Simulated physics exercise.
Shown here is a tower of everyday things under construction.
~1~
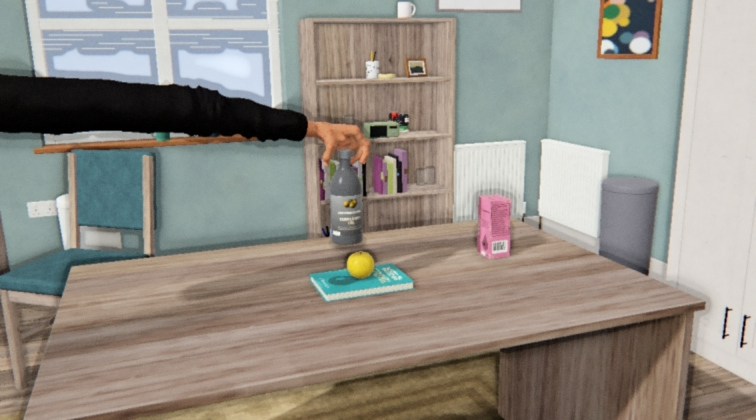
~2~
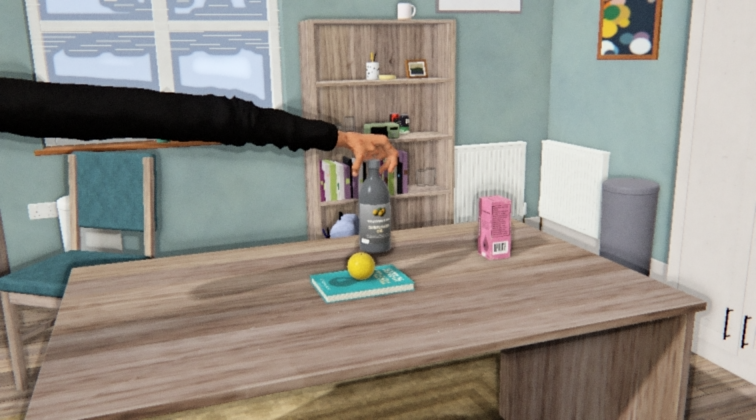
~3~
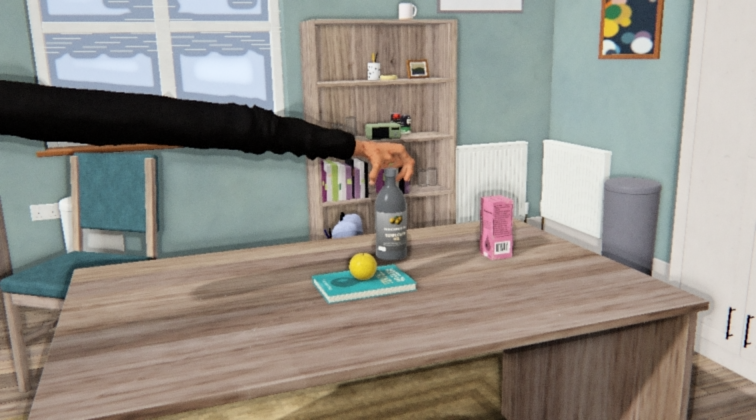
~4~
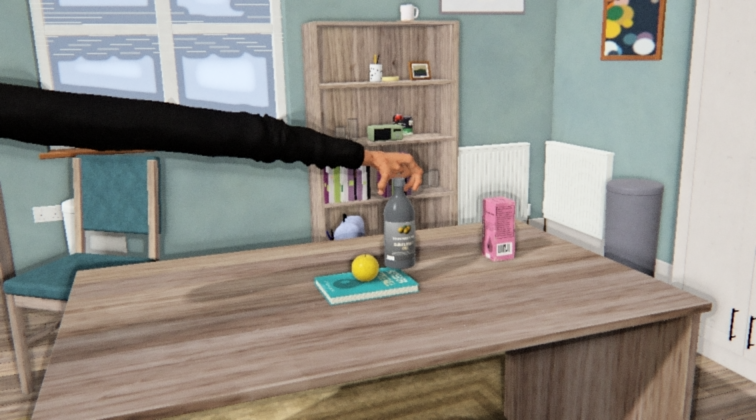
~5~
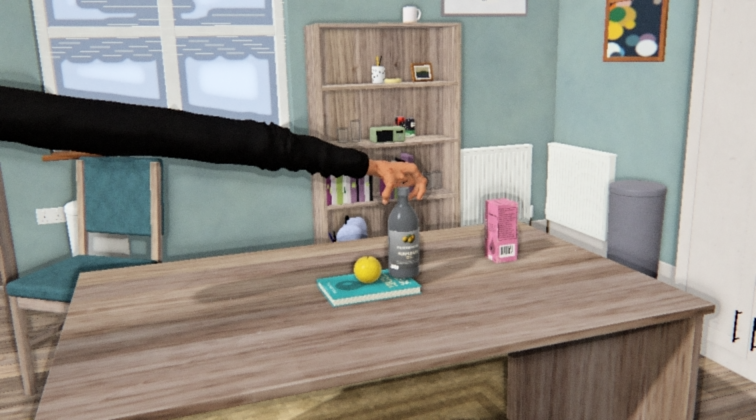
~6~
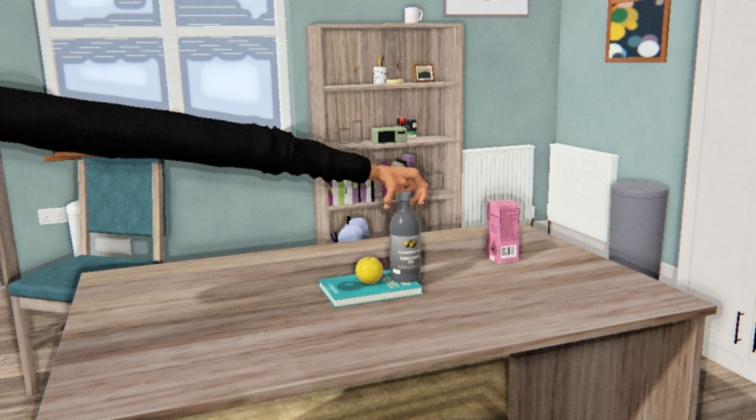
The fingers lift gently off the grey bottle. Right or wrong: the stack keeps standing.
Right, it keeps standing.
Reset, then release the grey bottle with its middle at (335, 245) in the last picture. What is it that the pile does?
Then it keeps its balance.
Then, 0.60 s on from there, no change.
Then, 1.60 s on from there, grey bottle resting near (405, 236).
In the end, all 4 unmoved. At the end, from the last picture's camera, grey bottle near (405, 236). The pile stays up.
